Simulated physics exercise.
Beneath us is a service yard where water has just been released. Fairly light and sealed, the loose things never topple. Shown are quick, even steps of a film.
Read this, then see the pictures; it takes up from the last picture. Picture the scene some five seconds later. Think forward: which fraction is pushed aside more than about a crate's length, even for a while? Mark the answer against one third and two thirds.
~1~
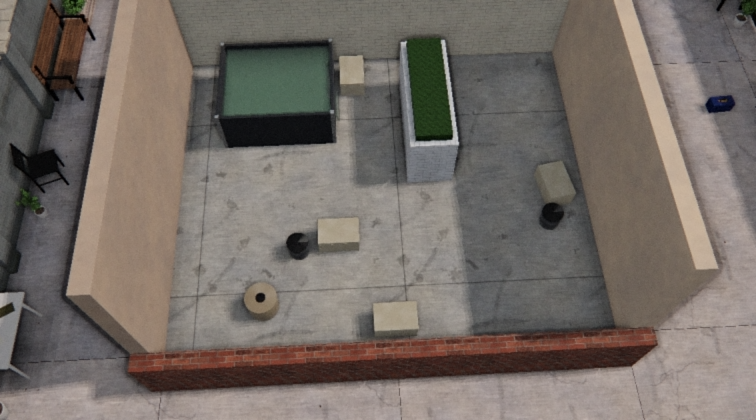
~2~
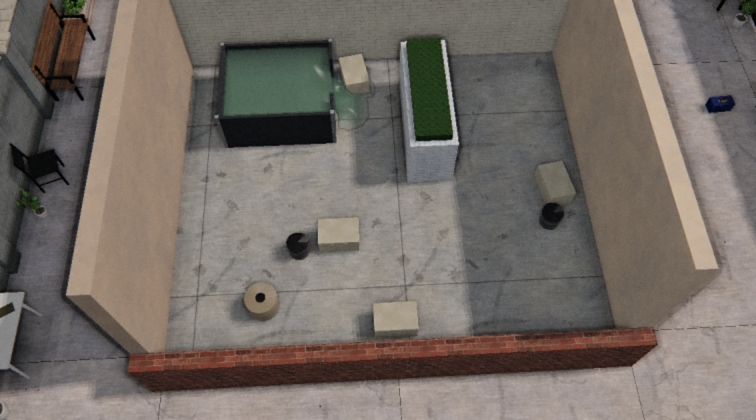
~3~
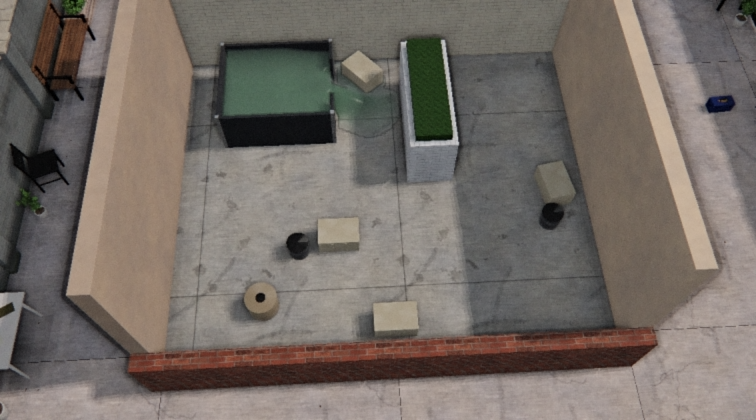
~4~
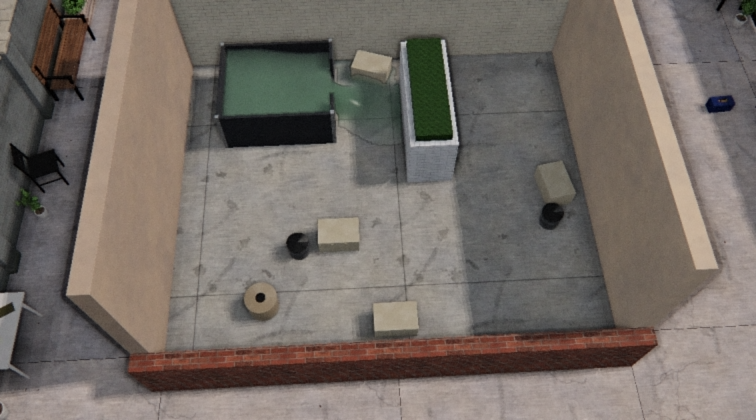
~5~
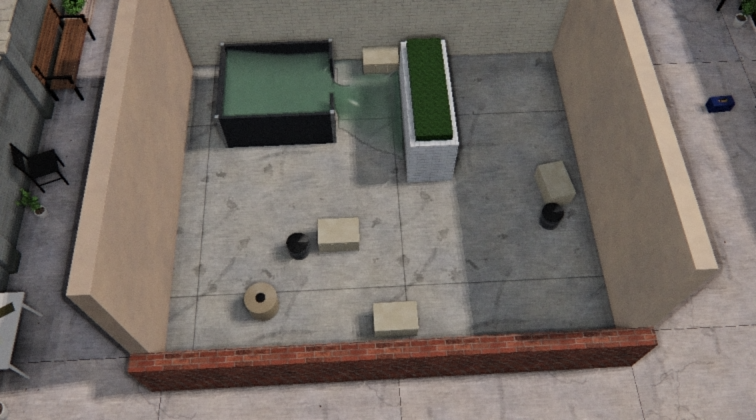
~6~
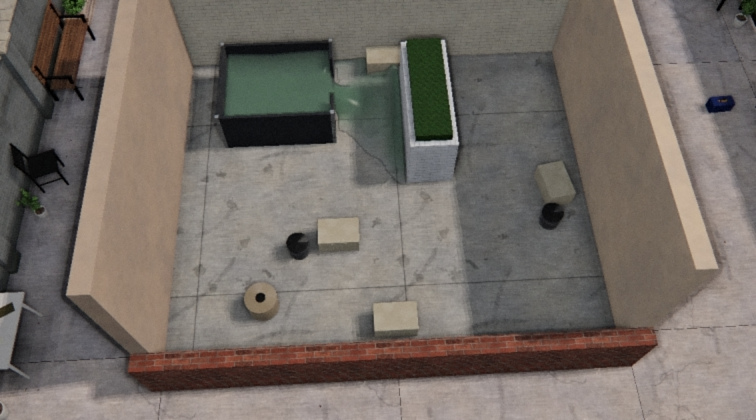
Two thirds or more of them.
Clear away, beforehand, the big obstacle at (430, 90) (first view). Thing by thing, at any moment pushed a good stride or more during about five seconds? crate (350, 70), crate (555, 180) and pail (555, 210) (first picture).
As listed: Pushed that far, that far or more, yes.
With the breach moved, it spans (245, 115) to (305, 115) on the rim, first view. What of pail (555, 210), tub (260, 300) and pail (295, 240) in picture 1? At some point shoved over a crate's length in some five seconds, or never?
Lab note - in sequence: Did not travel far; travelled far enough; travelled far enough.
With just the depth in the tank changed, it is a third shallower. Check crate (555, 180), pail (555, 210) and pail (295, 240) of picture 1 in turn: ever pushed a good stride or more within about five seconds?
Item by item: Missed the mark, then missed the mark, then cleared the mark.
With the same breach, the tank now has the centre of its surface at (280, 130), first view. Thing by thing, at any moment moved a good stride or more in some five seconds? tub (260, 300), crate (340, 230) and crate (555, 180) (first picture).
Well, the first one didn't get far, the second didn't get far, and the third didn't get far.
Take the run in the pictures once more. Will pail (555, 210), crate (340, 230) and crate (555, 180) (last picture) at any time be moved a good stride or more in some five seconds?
As listed: Falls short, travels that far and falls short.
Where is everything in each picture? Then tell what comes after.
In the first frame, a crate at (352, 70) rests on the ground; a tub at (260, 298), on the bottom; 0 of 7 have shifted.
In the second frame, a crate at (354, 69) rests on the ground, close to its start; a tub at (260, 298), on the bottom; 0 of 7 have shifted.
In the third frame, a crate at (362, 66), on the bottom, close to its start; a tub at (260, 298) rests on the ground; 1 of 7 have shifted.
In the fourth frame, a crate at (371, 62) rests on the ground, a stride from its start; a tub at (260, 298) rests on the ground; 1 of 7 have shifted.
In the fifth frame, a crate at (381, 55) rests on the ground, a stride from its start; a tub at (260, 298), on the bottom; 1 of 7 have shifted.
In the sixth frame, a crate at (384, 54) rests on the ground, a stride from its start; a tub at (260, 298), on the bottom; 1 of 7 have shifted.
A moment on, 1 of 7 are well off their spots; 0 afloat.
Next, 1 of 7 are well off their spots; 1 afloat.
Later, 3 of 7 are well off their spots; 2 afloat.
In the end, 5 of 7 are well off their spots, and 5 have been at some point; 5 afloat.
